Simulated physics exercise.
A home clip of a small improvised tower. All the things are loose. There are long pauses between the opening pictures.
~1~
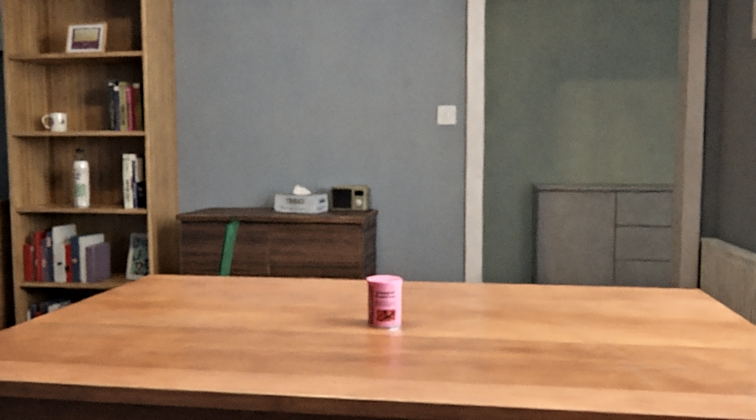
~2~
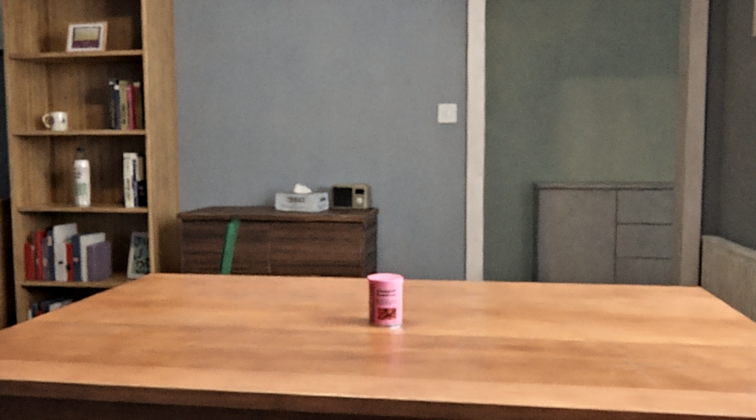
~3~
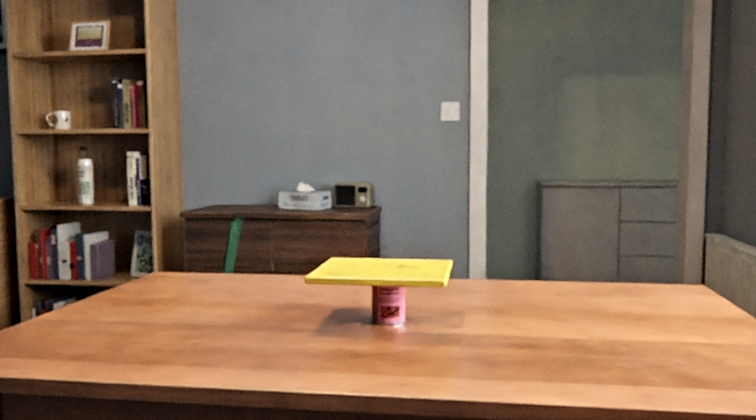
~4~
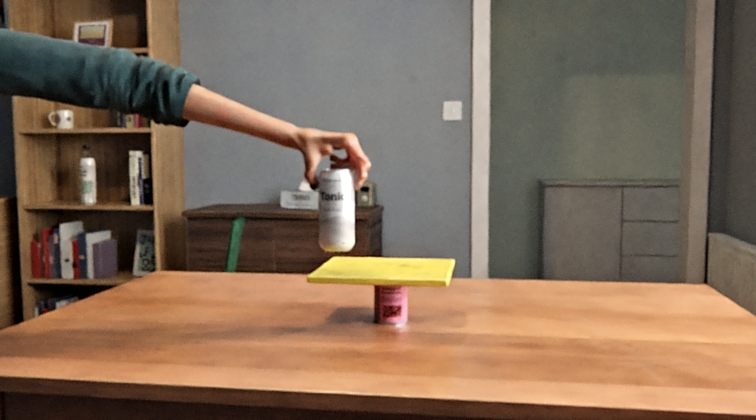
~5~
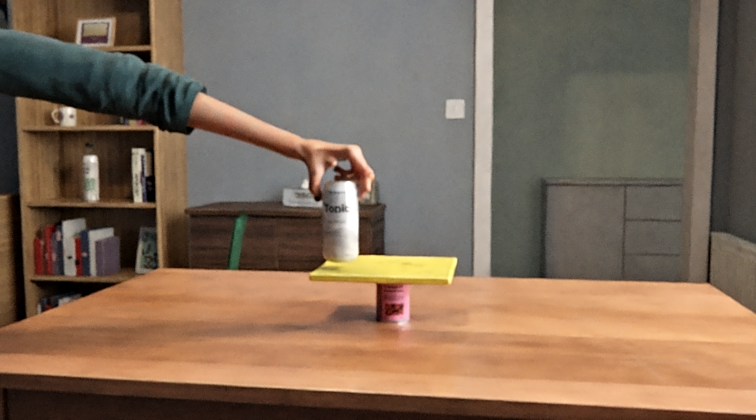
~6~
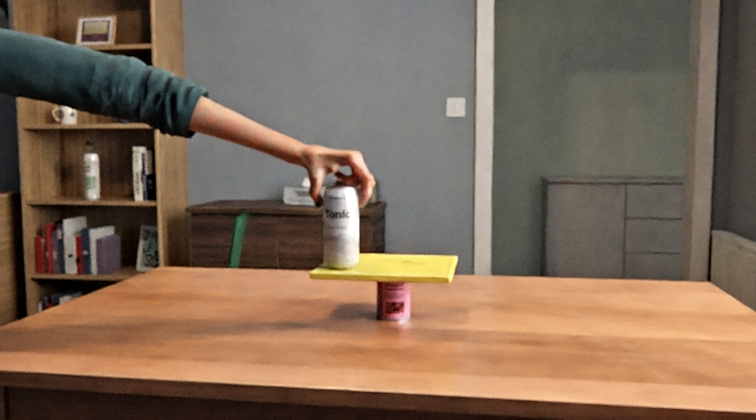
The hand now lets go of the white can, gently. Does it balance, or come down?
In the end the stack loses its balance.
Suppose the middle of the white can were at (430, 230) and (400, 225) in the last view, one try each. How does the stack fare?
First try: It comes apart; second try: It stays up.
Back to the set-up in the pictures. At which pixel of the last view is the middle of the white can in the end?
At about (271, 294).
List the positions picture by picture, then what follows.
In the first picture, the last thing is not in view yet; pink tin (384, 302).
In the second picture, the last thing is not in view yet; pink tin (385, 300).
In the third picture, the last thing is not in view yet; pink tin (388, 298).
The fourth picture shows still above its spot; white can (336, 210); pink tin (390, 298).
The fifth picture shows still above its spot; white can (340, 221); pink tin (393, 296).
The sixth picture shows in place under the hand; white can (341, 227); pink tin (393, 294).
Then, 0.30 s later than the last frame, white can now fallen; yellow lid tilted by 33°.
Then, 0.40 s later than the last frame, yellow lid tilted by 50°.
Then, 0.60 s later than the last frame, yellow lid tilted by 42°.
Then, 1.20 s later than the last frame, yellow lid tilted by 37°.
When it is over, fallen, white can; lying over in the stack, yellow lid; pink tin as before. End places, in pixels of the last picture, white can near (271, 294). The stack comes apart.
